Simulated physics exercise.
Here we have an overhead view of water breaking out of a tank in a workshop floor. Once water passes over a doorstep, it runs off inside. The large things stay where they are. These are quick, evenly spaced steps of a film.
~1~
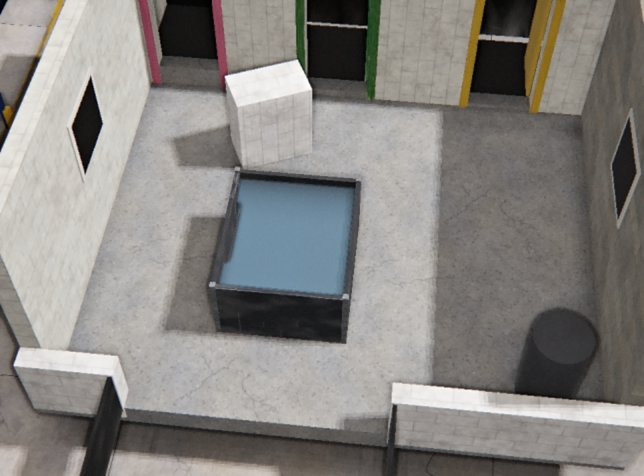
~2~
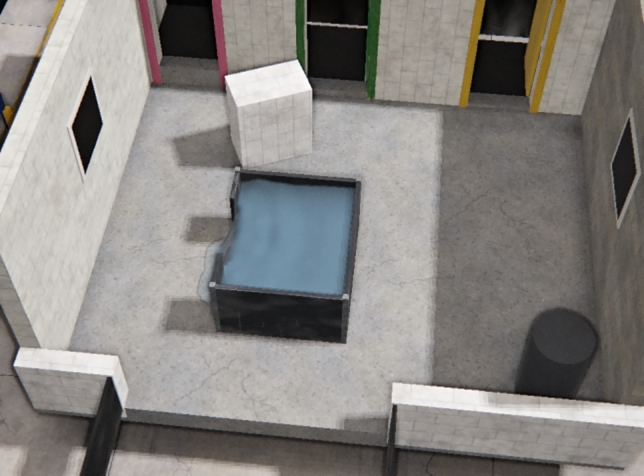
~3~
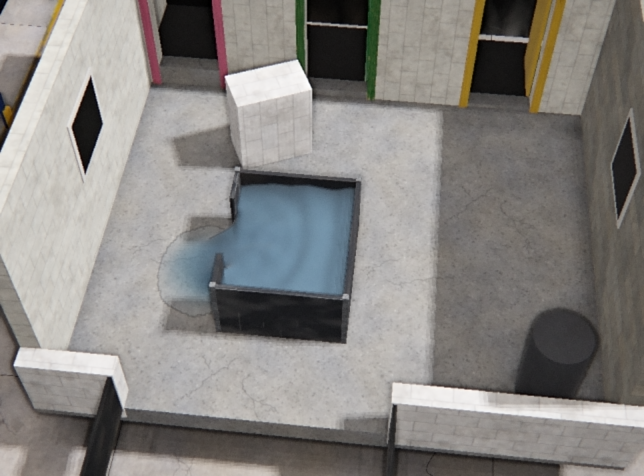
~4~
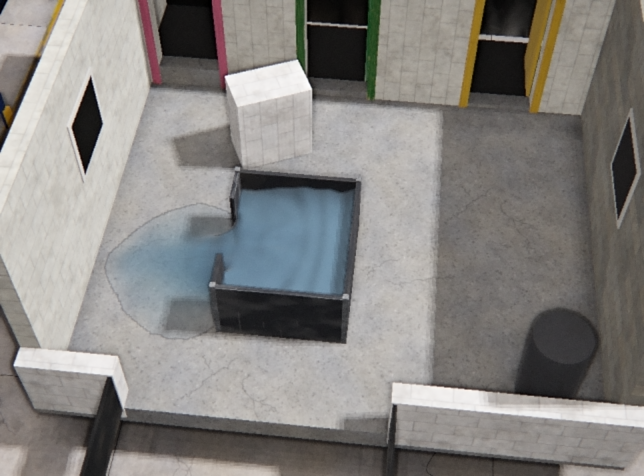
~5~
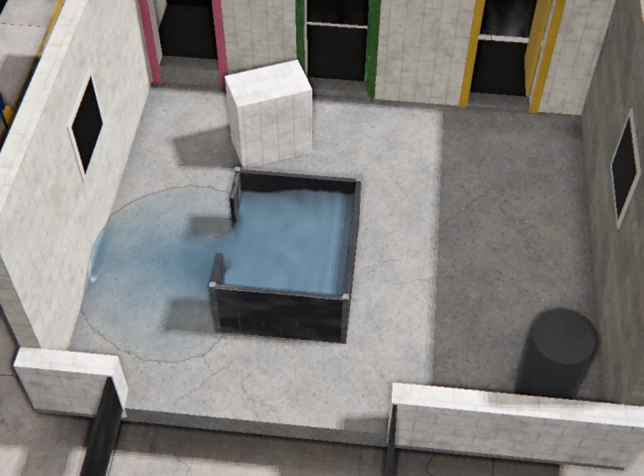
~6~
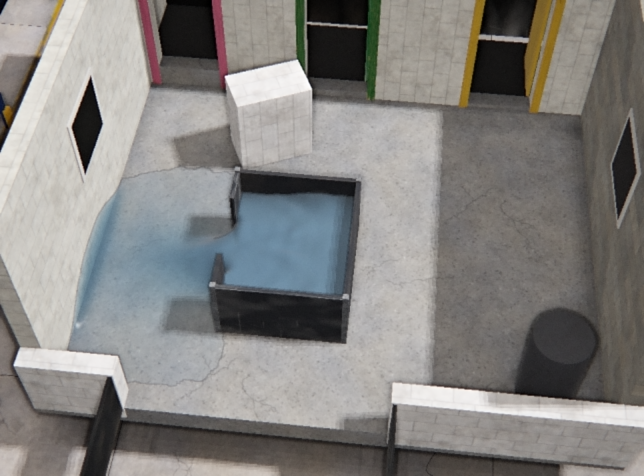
Water breaks out through a gap in the left side of a dark tank, spreads across the pale floor in a widening pool, then meets the left wall and fans out along its base.
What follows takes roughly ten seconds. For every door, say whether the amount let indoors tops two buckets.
The yellow door stays at two buckets or less; the pink door stays at two buckets or less; the green door stays at two buckets or less.
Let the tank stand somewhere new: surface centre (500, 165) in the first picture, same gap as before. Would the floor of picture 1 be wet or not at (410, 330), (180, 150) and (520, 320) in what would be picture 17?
Bone-dry, soaked, bone-dry.
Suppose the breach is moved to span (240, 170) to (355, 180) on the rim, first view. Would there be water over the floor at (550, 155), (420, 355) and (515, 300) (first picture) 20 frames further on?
Soaked, untouched, soaked.
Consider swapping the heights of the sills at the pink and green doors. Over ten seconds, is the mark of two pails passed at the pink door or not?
My call is that pink crosses the threshold.
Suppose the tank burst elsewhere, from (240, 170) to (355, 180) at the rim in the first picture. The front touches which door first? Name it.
The green one, I think.
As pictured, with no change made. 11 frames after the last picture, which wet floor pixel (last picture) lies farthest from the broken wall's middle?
Roughly at (152, 84).
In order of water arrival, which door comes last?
I'd go with the door marked yellow.
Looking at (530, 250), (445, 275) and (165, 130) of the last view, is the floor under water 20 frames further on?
First spot spared, second spot spared, third spot submerged.
A moment on, water covers 20 % of the floor; the yellow door not reached, the pink door not reached, the green door not reached.
Next, water covers 30 % of the floor; the yellow door not reached, the pink door wet at the sill, nothing in, the green door not reached.
Then, water covers 55 % of the floor; the yellow door not reached, the pink door under two buckets in, the green door wet at the sill, nothing in.
Later, water covers 85 % of the floor; the yellow door wet at the sill, nothing in, the pink door under two buckets in, the green door under two buckets in.
In the end, water covers 100 % of the floor; the yellow door wet at the sill, nothing in, the pink door under two buckets in, the green door under two buckets in.
